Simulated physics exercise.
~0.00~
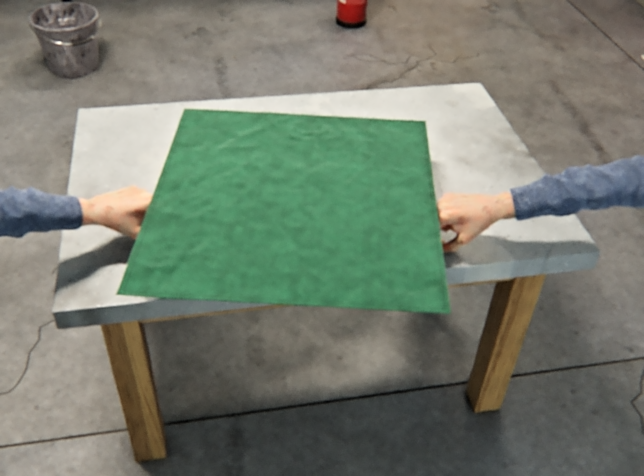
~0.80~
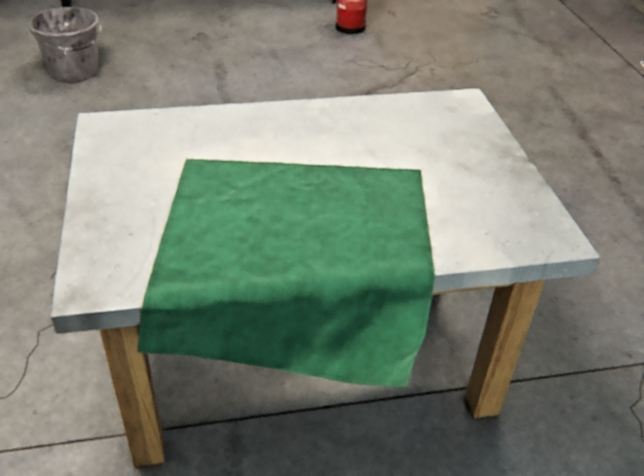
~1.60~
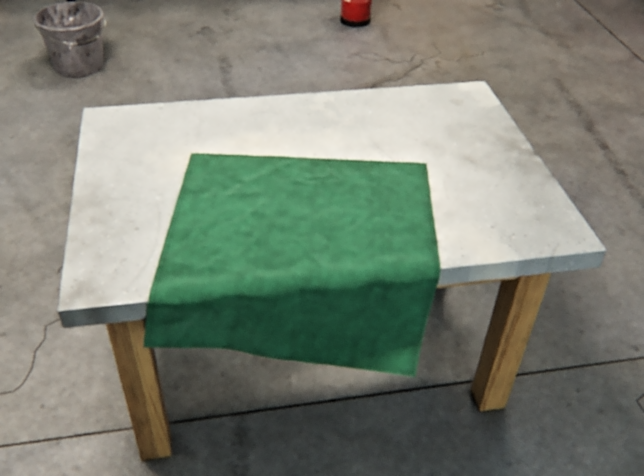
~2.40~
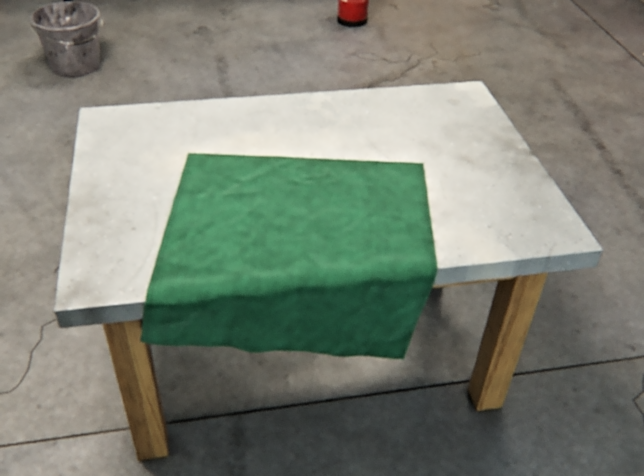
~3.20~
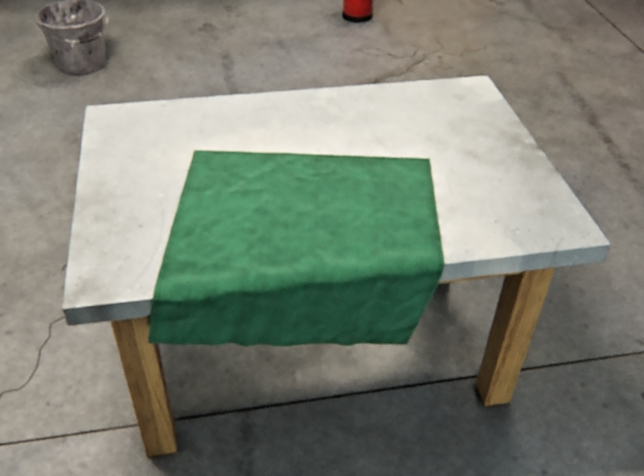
Two hands held a green cloth level over a pale-topped table with wooden legs and let it go, and it dropped with its front part folding down over the near edge, swayed slightly, and stayed hanging there, mostly on the top.
